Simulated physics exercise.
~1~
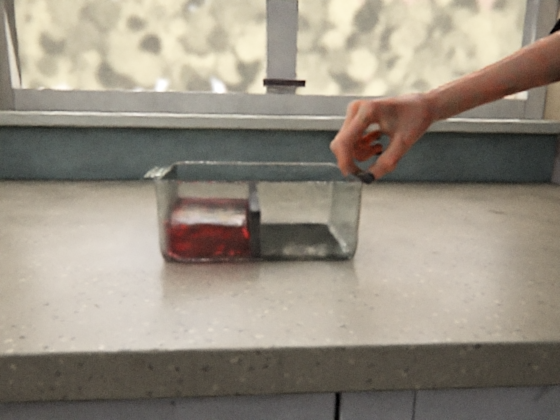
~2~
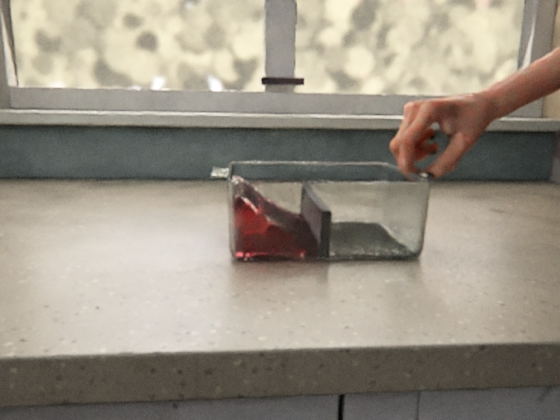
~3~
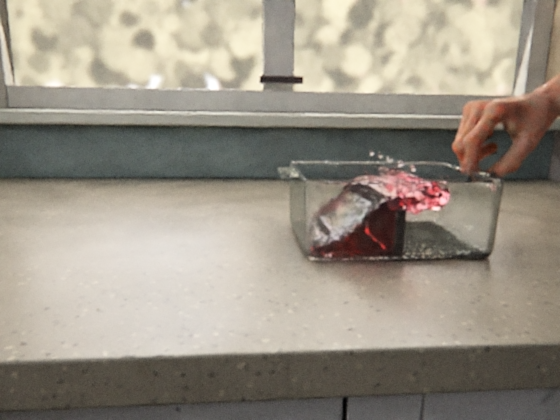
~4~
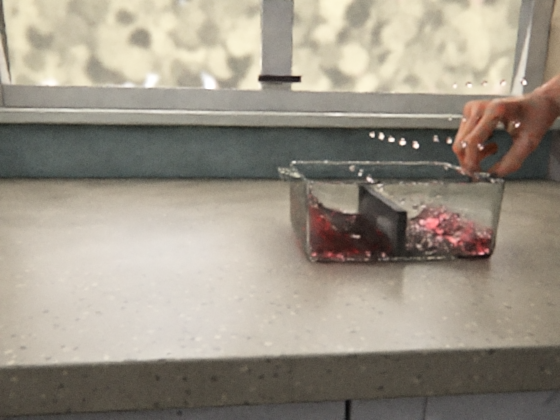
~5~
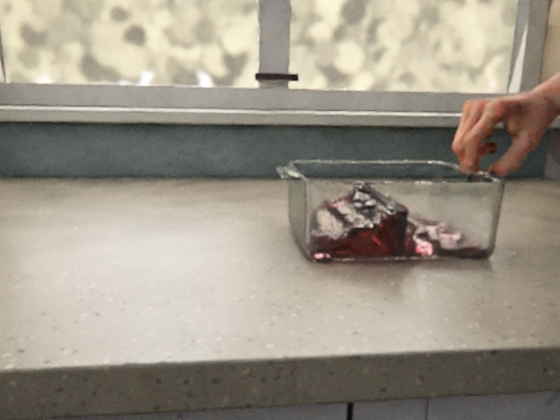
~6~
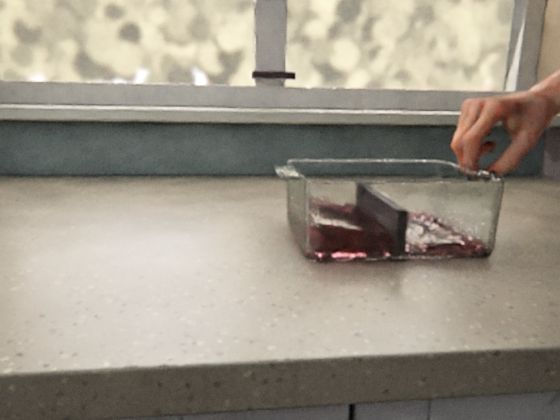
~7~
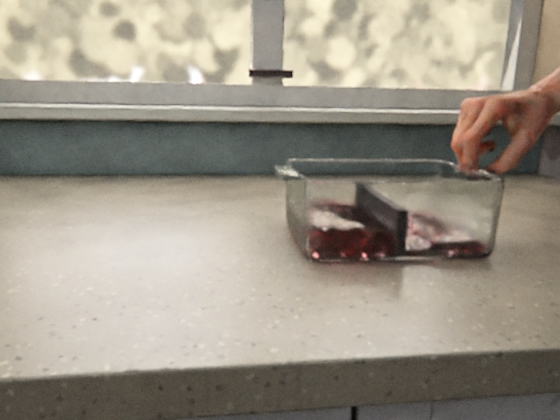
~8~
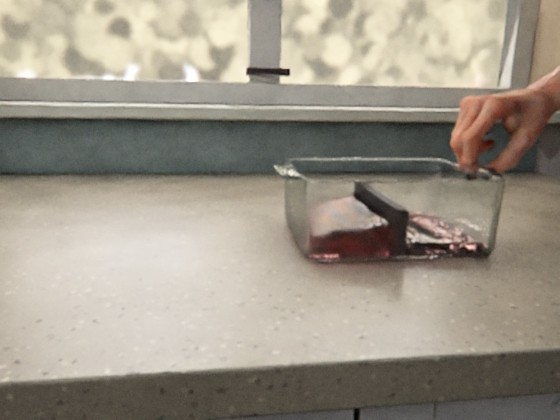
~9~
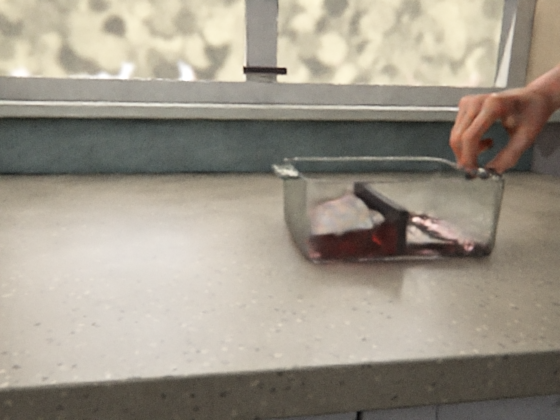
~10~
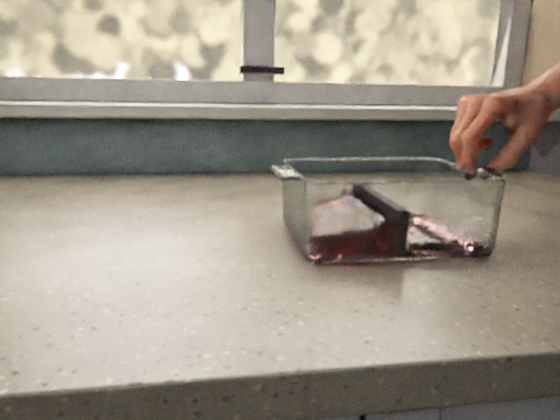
A hand pulled a divided glass box to the right along a countertop, and the red liquid in its left half surged up and splashed over the divider. The box stopped, the liquid sloshed and calmed, and some stayed in the right side.
